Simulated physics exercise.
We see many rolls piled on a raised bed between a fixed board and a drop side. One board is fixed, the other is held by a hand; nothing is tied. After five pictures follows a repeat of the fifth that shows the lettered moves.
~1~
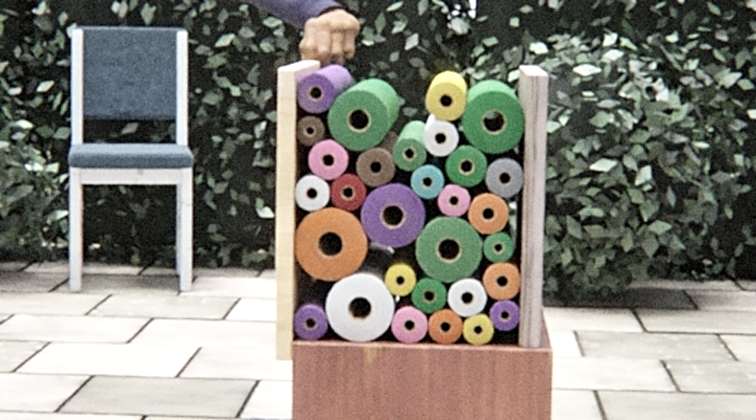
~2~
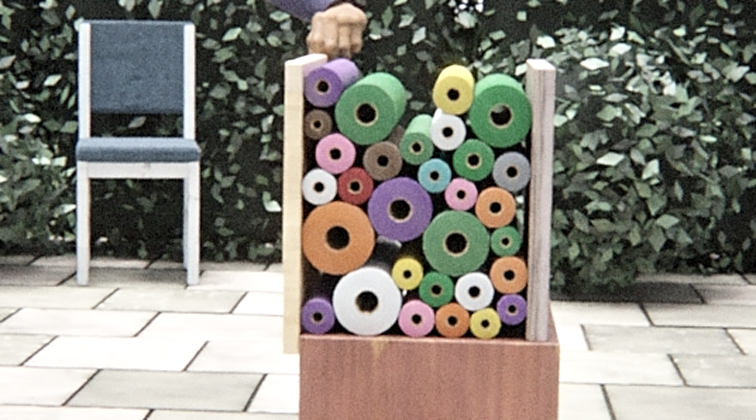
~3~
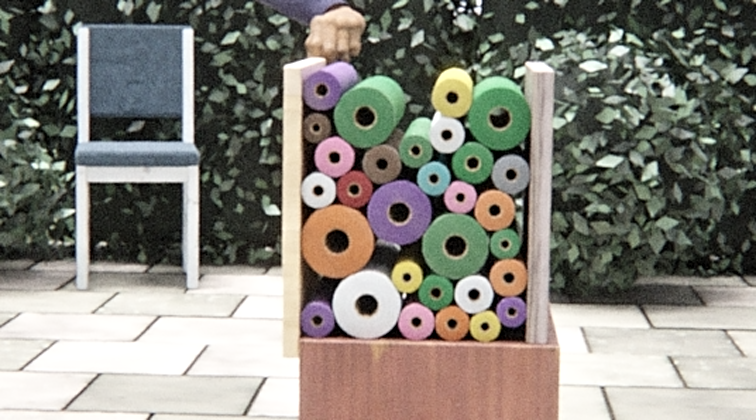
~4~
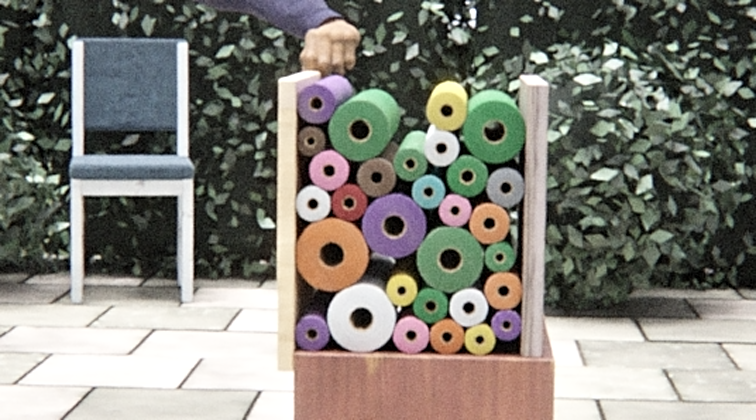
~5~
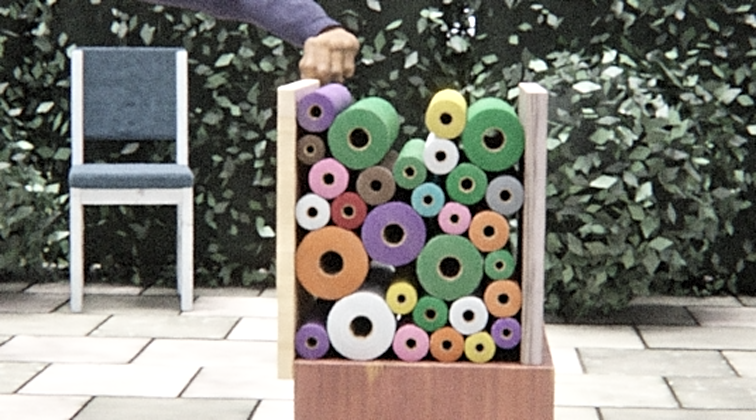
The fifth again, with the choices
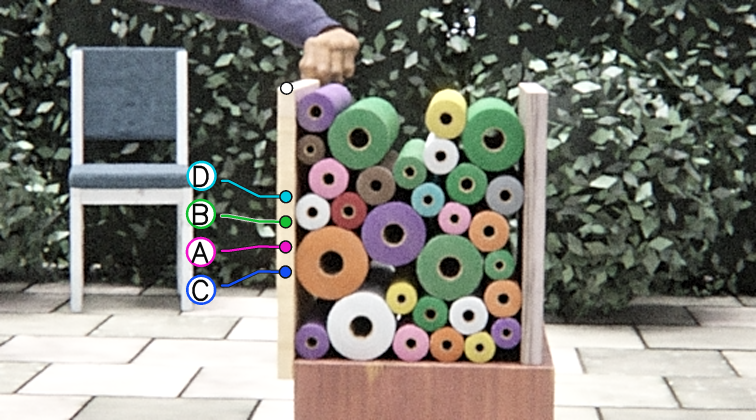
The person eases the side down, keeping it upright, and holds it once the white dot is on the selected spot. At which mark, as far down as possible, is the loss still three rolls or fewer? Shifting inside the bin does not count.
The last mark within the limit is B.
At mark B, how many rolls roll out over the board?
It comes to two.
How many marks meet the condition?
The number is two.
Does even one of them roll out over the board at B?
Yes.
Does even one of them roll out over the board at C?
Yes, at C.
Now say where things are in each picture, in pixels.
The first picture shows side board (302, 198); a purple roll (311, 323); a green roll (430, 296).
The second picture shows a green roll (437, 290); a green roll (456, 243).
The third picture shows a green roll (505, 244); a brown roll (382, 164).
The fourth picture shows a green roll (495, 131); side board (303, 209).
The fifth picture shows a purple roll (312, 342); a green roll (431, 314); a green roll (450, 267).
On the marked copy, A at (286, 247); B at (286, 222); C at (286, 272); D at (286, 197); the white dot at (287, 88).
With B. Early on, top of the board (295, 149).
Further on, top of the board (295, 218).
At the end, top of the board (295, 221), two out over the board.
As for the rest, A more than three out over the board; C more than three out over the board; D none out over the board.
